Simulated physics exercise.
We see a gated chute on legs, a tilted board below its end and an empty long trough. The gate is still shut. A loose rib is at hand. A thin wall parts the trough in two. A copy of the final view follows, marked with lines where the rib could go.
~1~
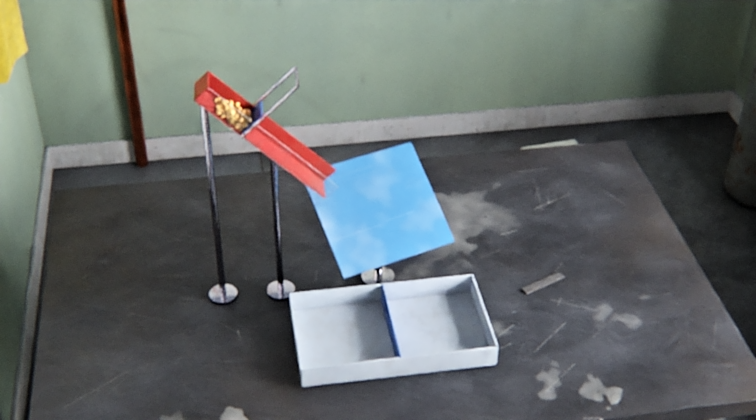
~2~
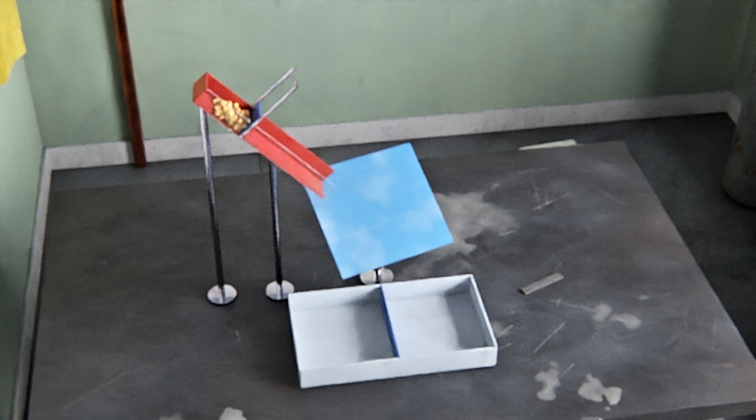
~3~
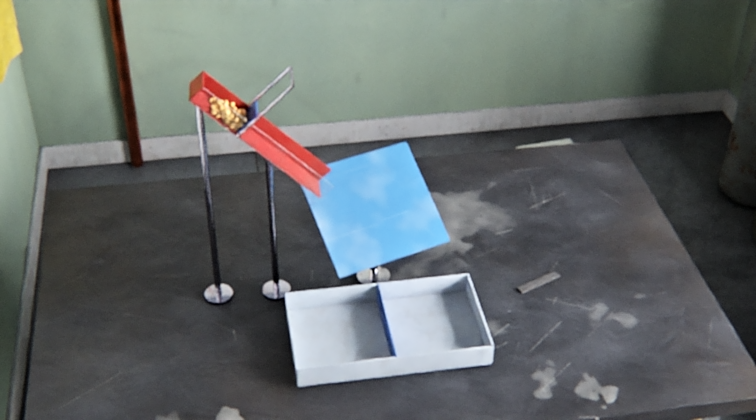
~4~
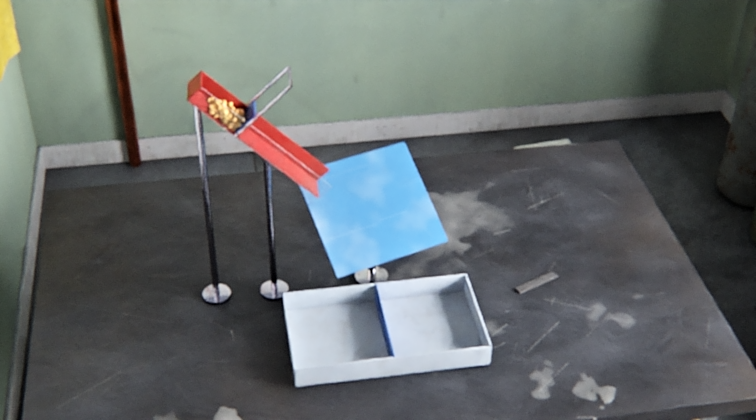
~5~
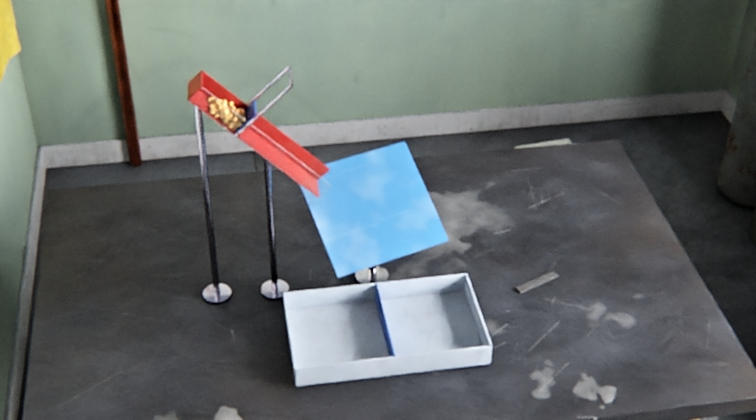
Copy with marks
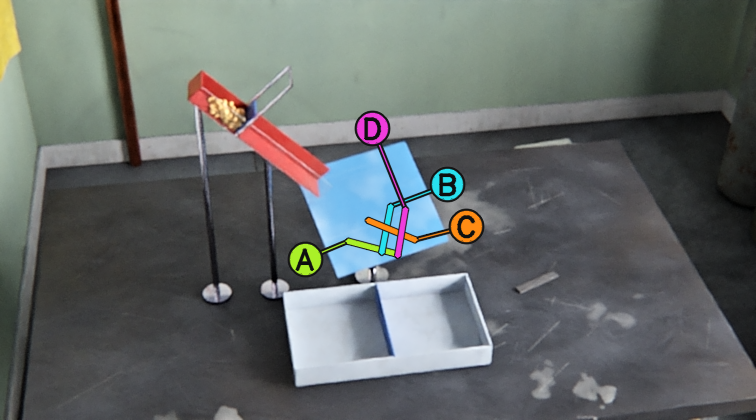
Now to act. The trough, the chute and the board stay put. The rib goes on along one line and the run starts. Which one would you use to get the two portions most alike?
Go for B.
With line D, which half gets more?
Right.
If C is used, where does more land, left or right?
More lands on the right.
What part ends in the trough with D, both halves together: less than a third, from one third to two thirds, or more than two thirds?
Line D gives more than two thirds.
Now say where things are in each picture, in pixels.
The first picture shows load behind the gate at (233, 112), dried chickpeas; lip of the chute at (324, 190), sloping fairly steeply.
The second picture shows middle of the board at (378, 208), tilted fairly steeply; middle of its low edge at (400, 260); of its high edge at (356, 158).
The third picture shows front corners of the trough at (297, 369) and (493, 346); front end of its middle wall at (396, 357); gate still shut at (254, 111).
The fourth picture shows middle of the load at (227, 112); lip at (317, 189).
The fifth picture shows middle of the load at (227, 111); lip at (318, 189).
On the marked copy, line A from (348, 241) to (397, 254); line B from (390, 206) to (381, 252); line C from (368, 220) to (415, 239); line D from (405, 209) to (397, 255).
If A is chosen, of what is caught, a stray few in the left half, nearly all in the right.
If B is chosen, of what is caught, about half in the left half, about half in the right.
If C is chosen, of what is caught, a small part in the left half, nearly all in the right.
If D is chosen, of what is caught, a small part in the left half, most in the right.
